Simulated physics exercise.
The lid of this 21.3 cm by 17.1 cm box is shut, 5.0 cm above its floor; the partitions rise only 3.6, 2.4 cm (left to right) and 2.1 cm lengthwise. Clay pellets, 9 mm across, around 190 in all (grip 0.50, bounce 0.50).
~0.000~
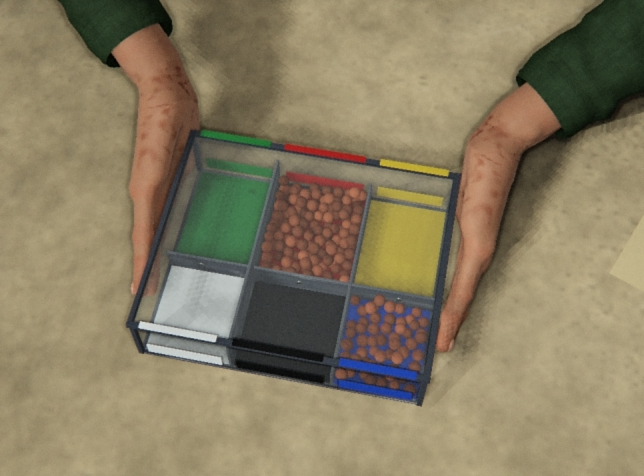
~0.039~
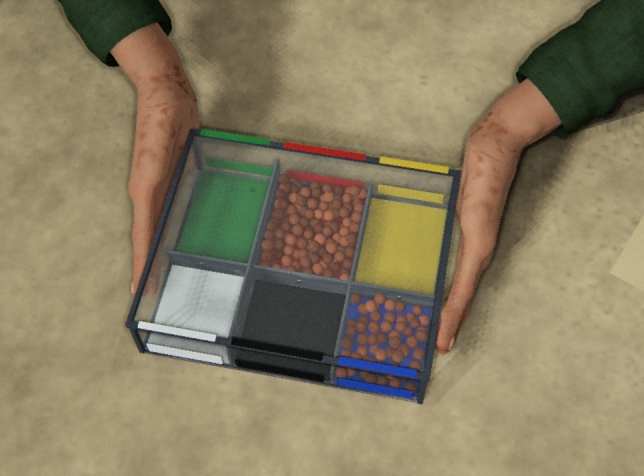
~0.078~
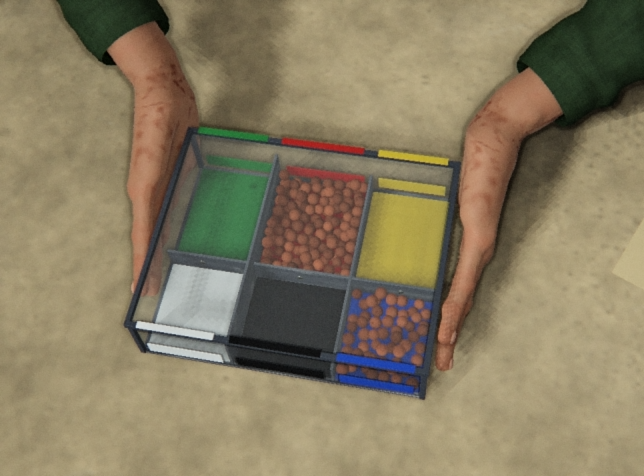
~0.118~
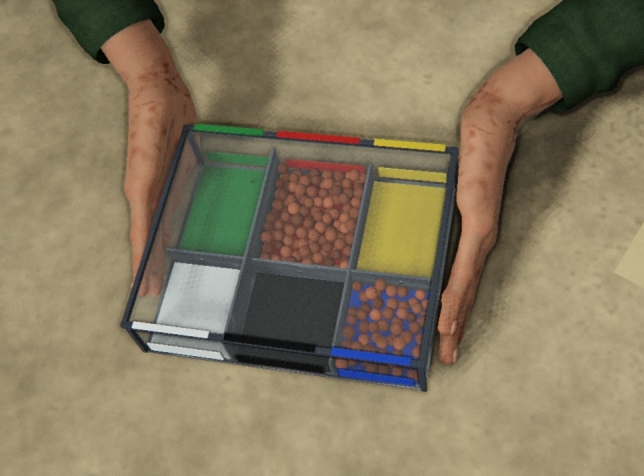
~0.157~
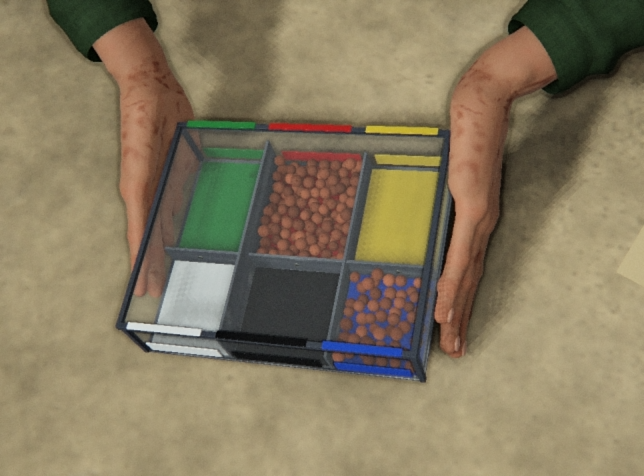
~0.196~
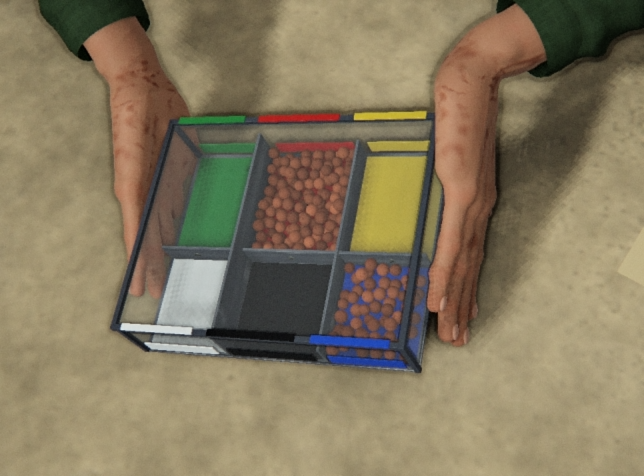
On a mottled beige surface, seen from above at a slight angle, two hands in dark green sleeves hold a clear, shut box by its sides. Its compartments are green, red and yellow at the back and white, black and blue in front, with reddish-brown pellets covering the red one and scattered over the blue. The hands gradually tilt the box and shift it slightly left, while the pellets stay in those two compartments and the camera stays still.
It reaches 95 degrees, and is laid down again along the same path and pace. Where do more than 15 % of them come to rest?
Red above, blue below, green below, yellow below, white above, black above.
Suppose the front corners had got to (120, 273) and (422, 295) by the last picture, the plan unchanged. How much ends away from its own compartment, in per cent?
In that case some 35 per cent.
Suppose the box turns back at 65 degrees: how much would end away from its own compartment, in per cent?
Some 5 per cent.
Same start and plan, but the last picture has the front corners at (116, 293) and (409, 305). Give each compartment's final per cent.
Red 75; blue 5; green 20; yellow 0; white 0; black 5.
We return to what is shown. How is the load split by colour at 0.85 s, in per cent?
Red 55; blue 25; green 5; yellow 0; white 5; black 10.
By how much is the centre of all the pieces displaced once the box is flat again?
About 7.0 cm.
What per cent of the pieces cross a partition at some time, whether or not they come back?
About 60 per cent.
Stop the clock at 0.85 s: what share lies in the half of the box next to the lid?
Roughly 70 per cent.
Then, at 0.85 s, tilt 94 degrees; red 55 %, blue 25 %, green 5 %, white 5 %, black 10 %.
After 1.28 s, tilt 41 degrees; red 40 %, blue 5 %, green 5 %, white 30 %, black 20 %.
After 1.79 s, tilt 0 degrees; red 40 %, blue 5 %, green 5 %, white 30 %, black 20 %.
By 2.5 s all is still; red 40 %, blue 5 %, green 5 %, yellow 0 %, white 30 %, black 20 %.
